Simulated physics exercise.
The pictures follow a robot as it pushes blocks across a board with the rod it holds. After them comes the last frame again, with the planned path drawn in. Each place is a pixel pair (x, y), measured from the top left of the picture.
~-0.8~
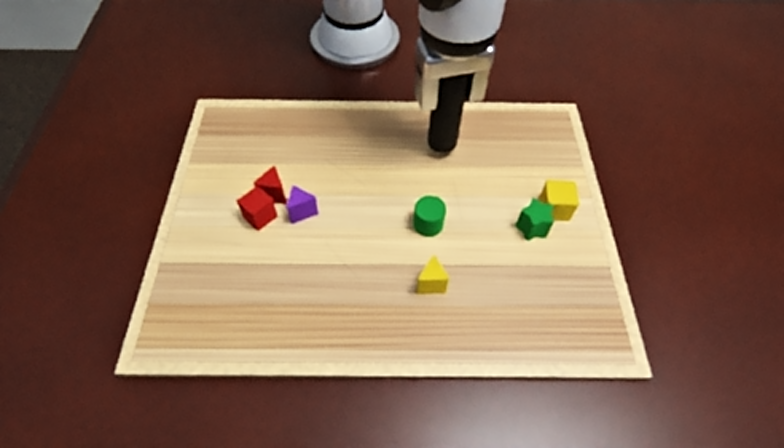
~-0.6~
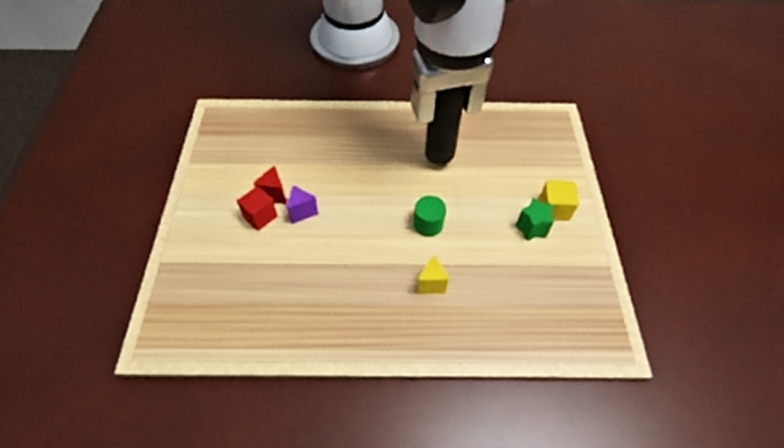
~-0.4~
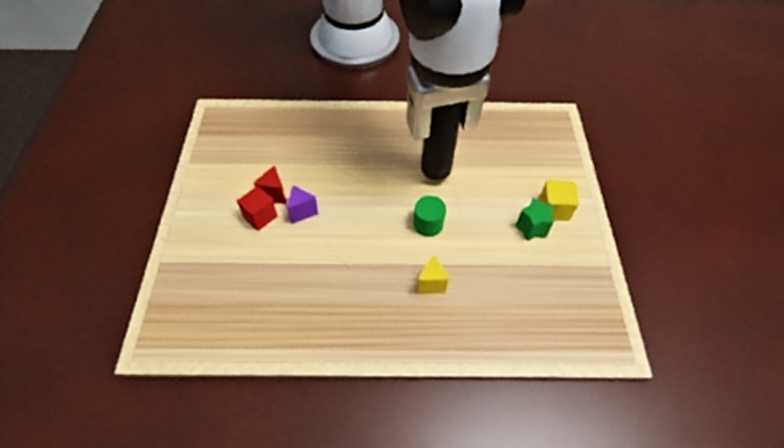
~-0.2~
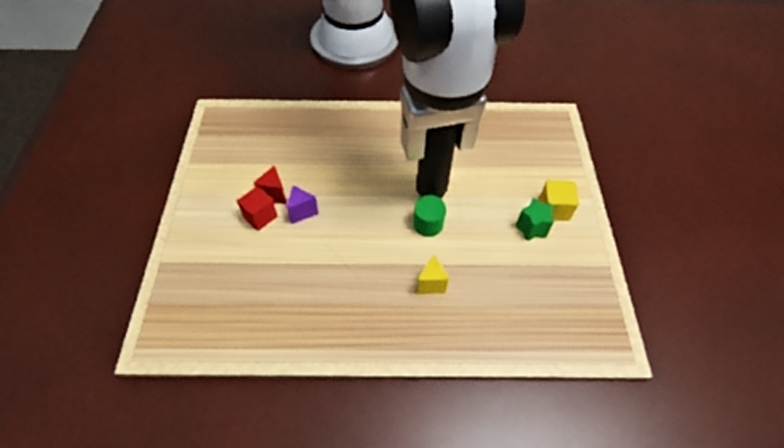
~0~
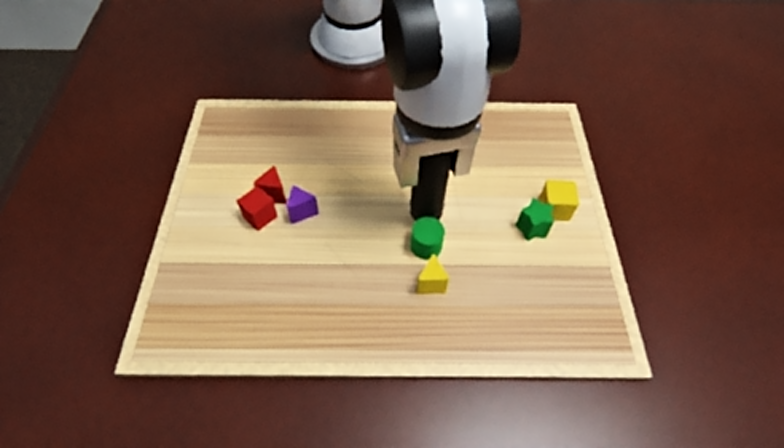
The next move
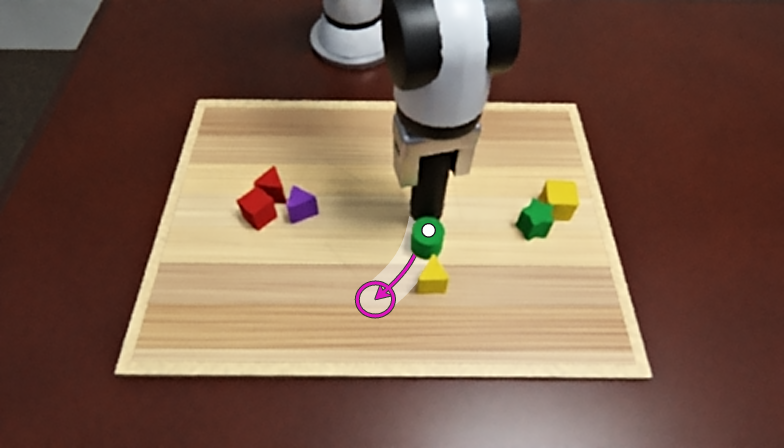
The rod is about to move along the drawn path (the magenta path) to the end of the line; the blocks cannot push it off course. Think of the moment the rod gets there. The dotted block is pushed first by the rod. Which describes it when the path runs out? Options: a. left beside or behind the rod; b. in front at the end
Correct choice: A.
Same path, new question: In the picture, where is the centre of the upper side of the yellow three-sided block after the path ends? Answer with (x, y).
(450, 301)
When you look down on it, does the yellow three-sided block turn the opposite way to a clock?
Short answer: No.
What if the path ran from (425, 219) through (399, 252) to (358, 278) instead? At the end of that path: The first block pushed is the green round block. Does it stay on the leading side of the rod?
The rod has moved past the green round block by the time the path ends.
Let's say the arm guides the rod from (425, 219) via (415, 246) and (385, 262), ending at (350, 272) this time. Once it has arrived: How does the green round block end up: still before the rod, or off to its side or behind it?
The rod has lost it.
The drawn path runs from (425, 219) via (418, 248) and (401, 275), ending at (375, 299); the dot is on the green round block.
The first path, step by step. One third of the way, rod (419, 241); green round block (432, 260); yellow three-sided block (438, 284), turned 40° clockwise.
Two thirds of the way, rod (401, 269); green round block (430, 281); yellow three-sided block (450, 301), turned 35° clockwise.
At the end, rod (375, 293); green round block (430, 281); yellow three-sided block (450, 301), turned 35° clockwise.
